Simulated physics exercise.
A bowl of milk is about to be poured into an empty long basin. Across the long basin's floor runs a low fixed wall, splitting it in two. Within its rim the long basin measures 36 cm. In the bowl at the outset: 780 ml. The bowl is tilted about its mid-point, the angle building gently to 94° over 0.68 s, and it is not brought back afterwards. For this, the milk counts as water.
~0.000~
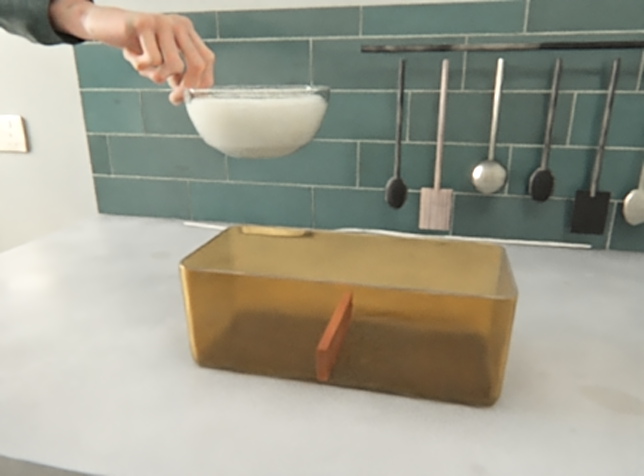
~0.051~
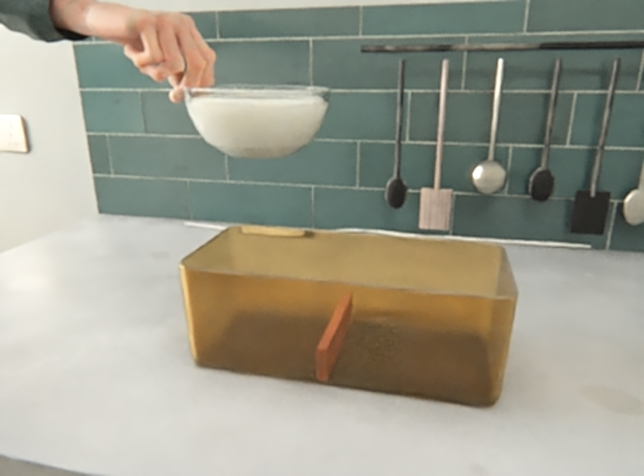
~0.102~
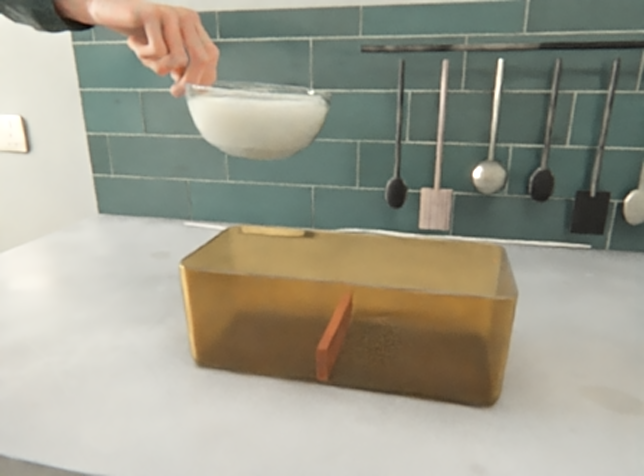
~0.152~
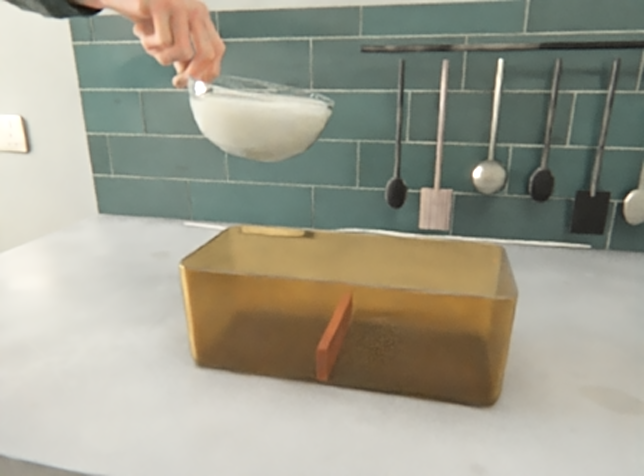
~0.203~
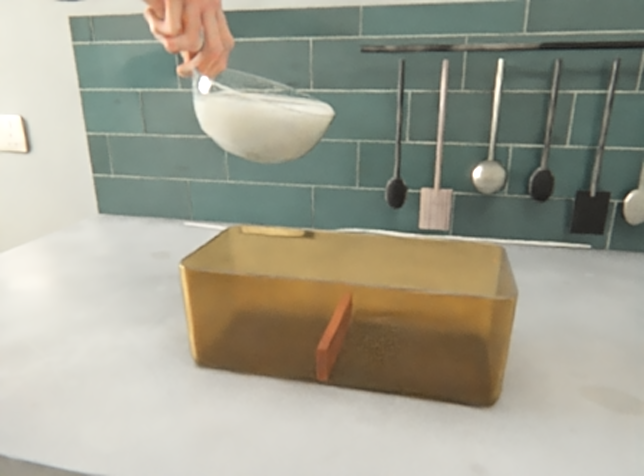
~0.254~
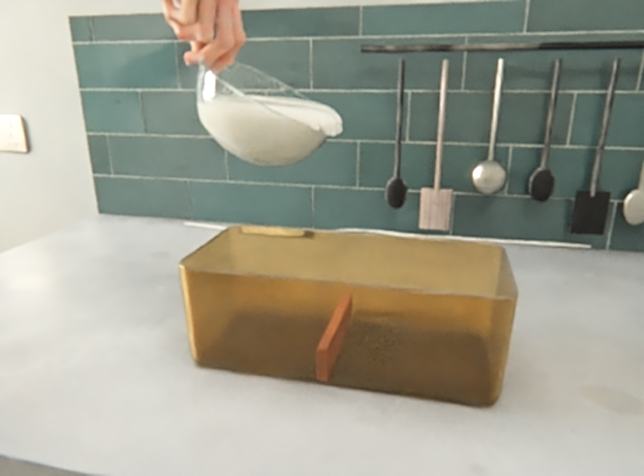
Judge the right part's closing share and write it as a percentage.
I would judge it at 85 per cent.
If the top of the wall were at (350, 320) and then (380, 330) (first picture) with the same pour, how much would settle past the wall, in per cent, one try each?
The first gives near 75 per cent and the second near 50 per cent.
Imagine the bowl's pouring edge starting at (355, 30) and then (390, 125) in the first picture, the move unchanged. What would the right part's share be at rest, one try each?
Some 85 and 90 per cent, in that order.
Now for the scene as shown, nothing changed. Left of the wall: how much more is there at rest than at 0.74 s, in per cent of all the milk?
Near 3 percent, give or take.
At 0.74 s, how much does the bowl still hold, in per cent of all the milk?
Some 2 per cent.
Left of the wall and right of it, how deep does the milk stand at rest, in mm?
Around 4 mm deep on the left, around 24 mm deep on the right.
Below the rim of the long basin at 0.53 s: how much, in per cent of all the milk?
I'd put it near 34 percent.
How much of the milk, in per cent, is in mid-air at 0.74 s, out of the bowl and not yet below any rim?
Close to 7 per cent.
Then, 0.53 s in, the tilt is 83° and 21 per cent is still to pour, 0 is left of the wall and 35 right of it.
Then, 0.74 s in, the tilt is 94° and 2 per cent is still to pour, 11 is left of the wall and 81 right of it.
Then, 0.95 s in, the tilt is 94° and 0 per cent is still to pour, 13 is left of the wall and 85 right of it.
Then, 1.18 s in, the tilt is 94° and 0 per cent is still to pour, 14 is left of the wall and 85 right of it.
Finally, 14 per cent lies left of the wall, 85 right of it and 1 outside.
